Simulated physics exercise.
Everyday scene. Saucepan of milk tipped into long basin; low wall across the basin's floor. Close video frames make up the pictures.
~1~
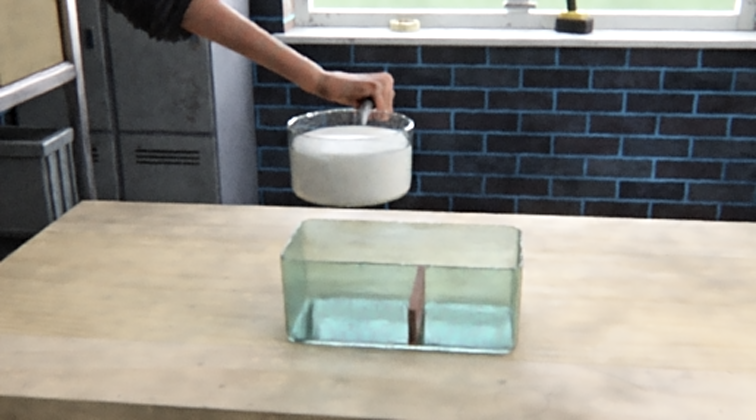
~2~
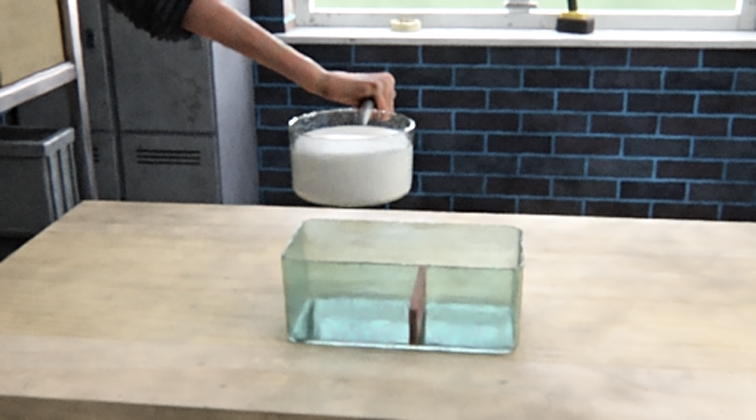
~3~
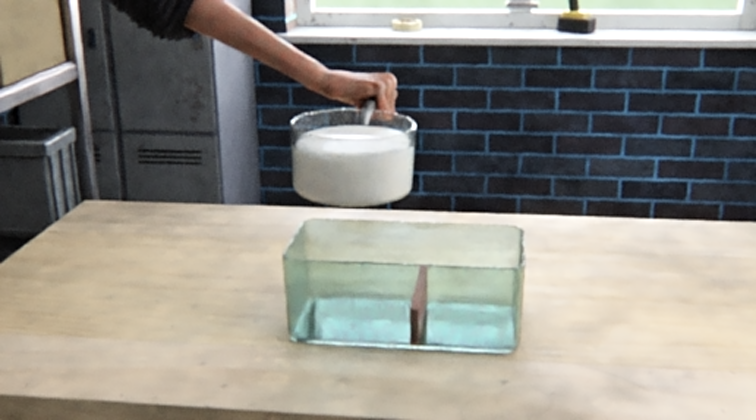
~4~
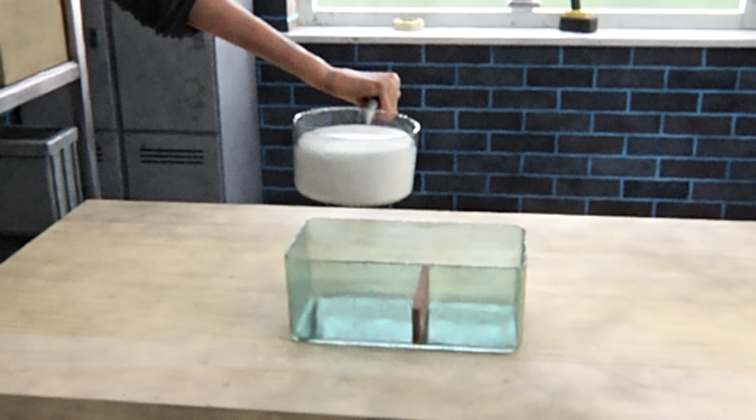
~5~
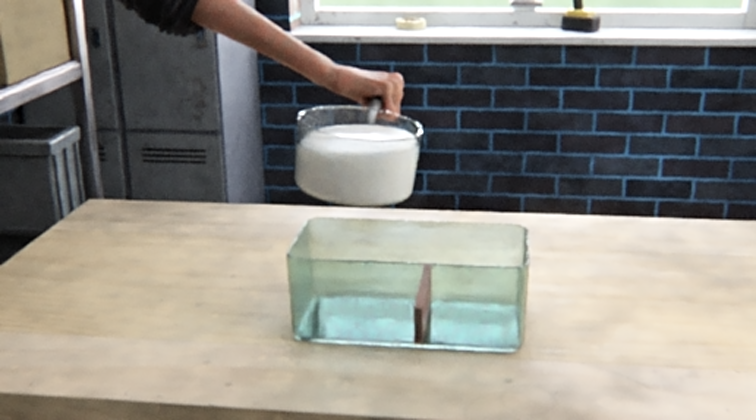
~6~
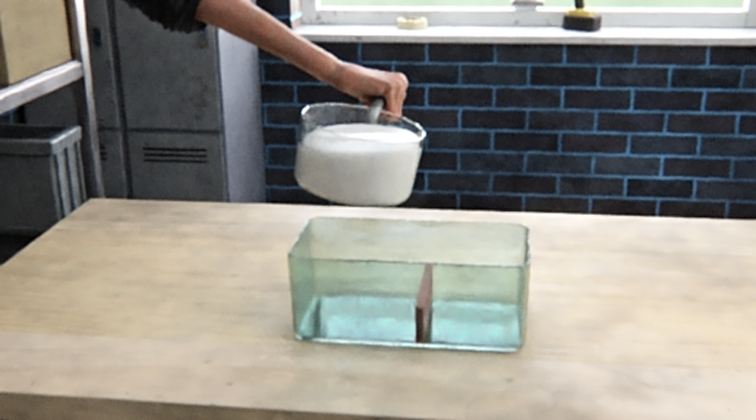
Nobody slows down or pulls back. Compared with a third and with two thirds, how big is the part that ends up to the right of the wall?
It is bigger than two thirds.
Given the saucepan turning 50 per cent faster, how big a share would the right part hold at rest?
65 per cent or thereabouts.
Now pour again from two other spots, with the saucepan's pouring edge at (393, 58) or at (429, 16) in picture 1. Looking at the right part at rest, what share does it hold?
75 %, then 65 %.
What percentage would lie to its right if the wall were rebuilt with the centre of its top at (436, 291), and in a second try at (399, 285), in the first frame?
About 60 per cent on the first try, and 90 per cent on the second.
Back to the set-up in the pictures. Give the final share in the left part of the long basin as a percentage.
About 25 per cent.
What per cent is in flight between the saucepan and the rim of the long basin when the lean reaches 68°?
I'd say some 25 per cent of it.
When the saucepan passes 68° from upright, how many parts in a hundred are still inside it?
60 %.
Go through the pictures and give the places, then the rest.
In the first picture, it leans 0°; its right rim is at (411, 127); the milk meets the walls at (293, 138) and (410, 141); the long basin's rim runs from (291, 239) to (522, 248); the wall's top is at (417, 288).
In the second picture, it leans 0°; its right rim is at (412, 127); the milk meets the walls at (294, 138) and (411, 142).
In the third picture, it leans 2°; its right rim is at (414, 129); the milk meets the walls at (296, 138) and (412, 141).
In the fourth picture, it leans 4°; its right rim is at (417, 130); the milk meets the walls at (298, 137) and (415, 141).
In the fifth picture, it leans 7°; its right rim is at (421, 133); the milk meets the walls at (301, 137) and (418, 141).
In the sixth picture, it leans 11°; its right rim is at (423, 137); the milk meets the walls at (303, 136) and (420, 141).
A moment on, the saucepan is tipped part way and 60 per cent is still to pour, 0 is left of the wall and 14 right of it.
Next, the saucepan is tipped right over and 8 per cent is still to pour, 9 is left of the wall and 77 right of it.
Then the saucepan is tipped right over and 0 per cent is still to pour, 22 is left of the wall and 77 right of it.
Later the saucepan is tipped right over and 0 per cent is still to pour, 24 is left of the wall and 76 right of it.
At rest 24 per cent lies left of the wall, 75 right of it and 0 outside.
